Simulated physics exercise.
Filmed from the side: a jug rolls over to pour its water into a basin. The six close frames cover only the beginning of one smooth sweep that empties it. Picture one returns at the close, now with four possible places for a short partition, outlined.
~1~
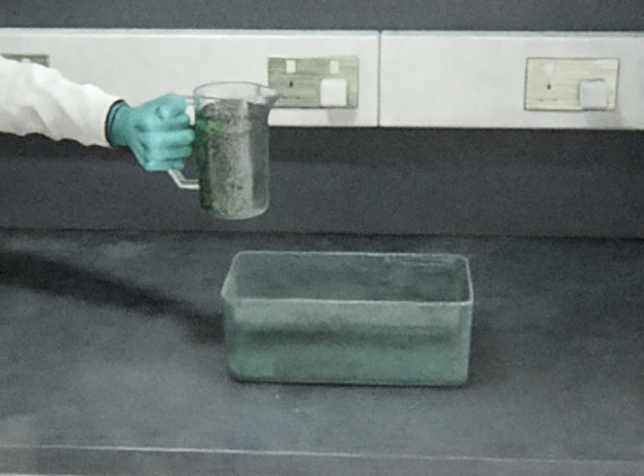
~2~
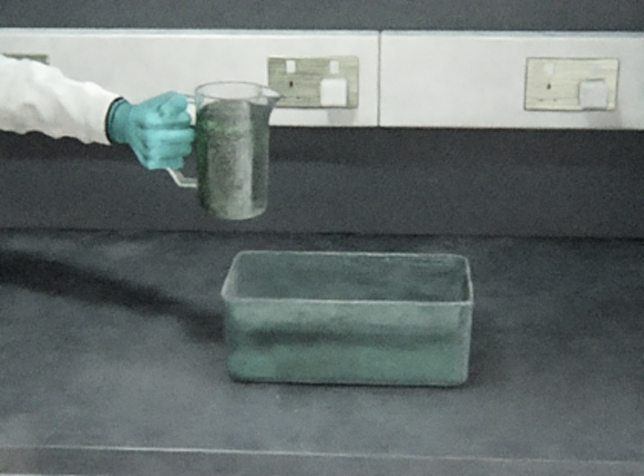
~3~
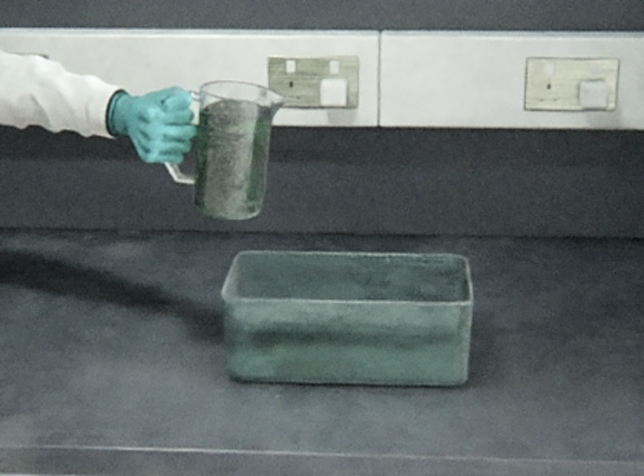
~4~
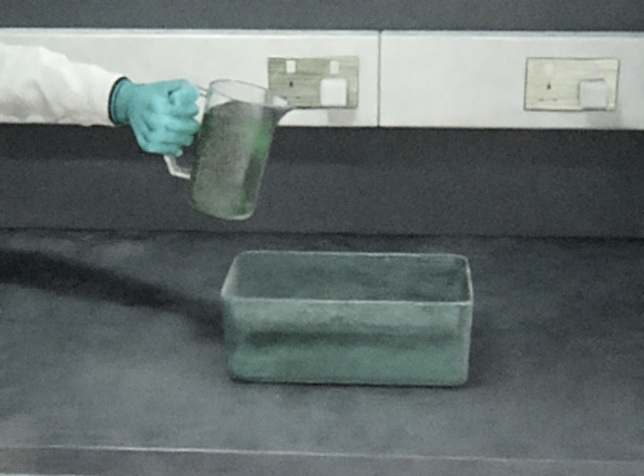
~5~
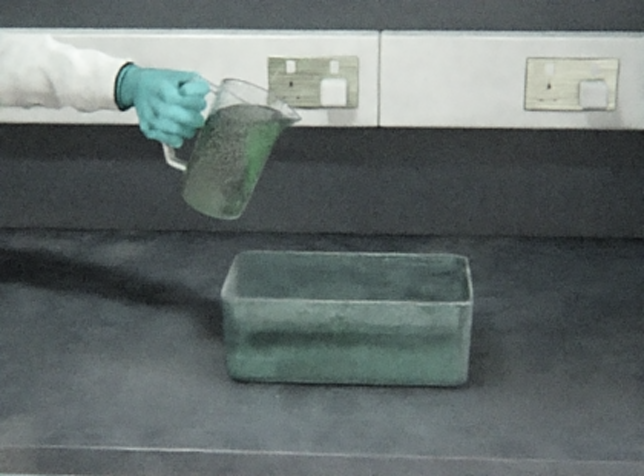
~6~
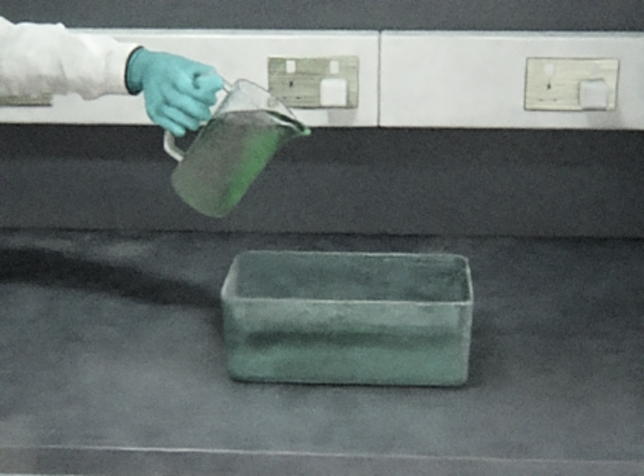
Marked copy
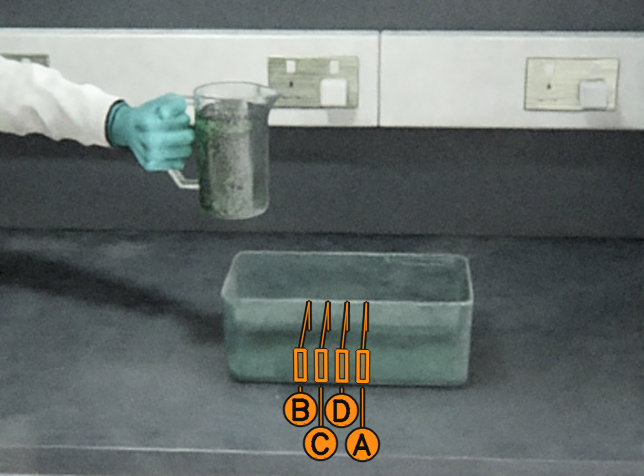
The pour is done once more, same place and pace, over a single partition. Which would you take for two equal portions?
Take A.
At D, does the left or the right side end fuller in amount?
The right side.
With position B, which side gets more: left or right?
The right one.
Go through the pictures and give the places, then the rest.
In the first picture, upright, lip at (280, 93); basin from (227, 377) to (467, 383); nothing has left yet.
In the second picture, upright, lip at (282, 95); nothing has left yet.
In the third picture, tipped about 6°, lip at (286, 99); nothing has left yet.
In the fourth picture, tipped about 14°, lip at (293, 107); nothing has left yet.
In the fifth picture, tipped about 24°, lip at (300, 118); nothing has left yet.
In the sixth picture, tipped about 36°, lip at (306, 133); water is over the lip, down to (306, 133).
In orange, A at (362, 388); B at (300, 387); C at (320, 387); D at (341, 388).
With A, about 53 % ends left of the wall and 46 % right of it.
With B, about 6 % ends left of the wall and 92 % right of it.
With C, about 5 % ends left of the wall and 93 % right of it.
With D, about 10 % ends left of the wall and 88 % right of it.
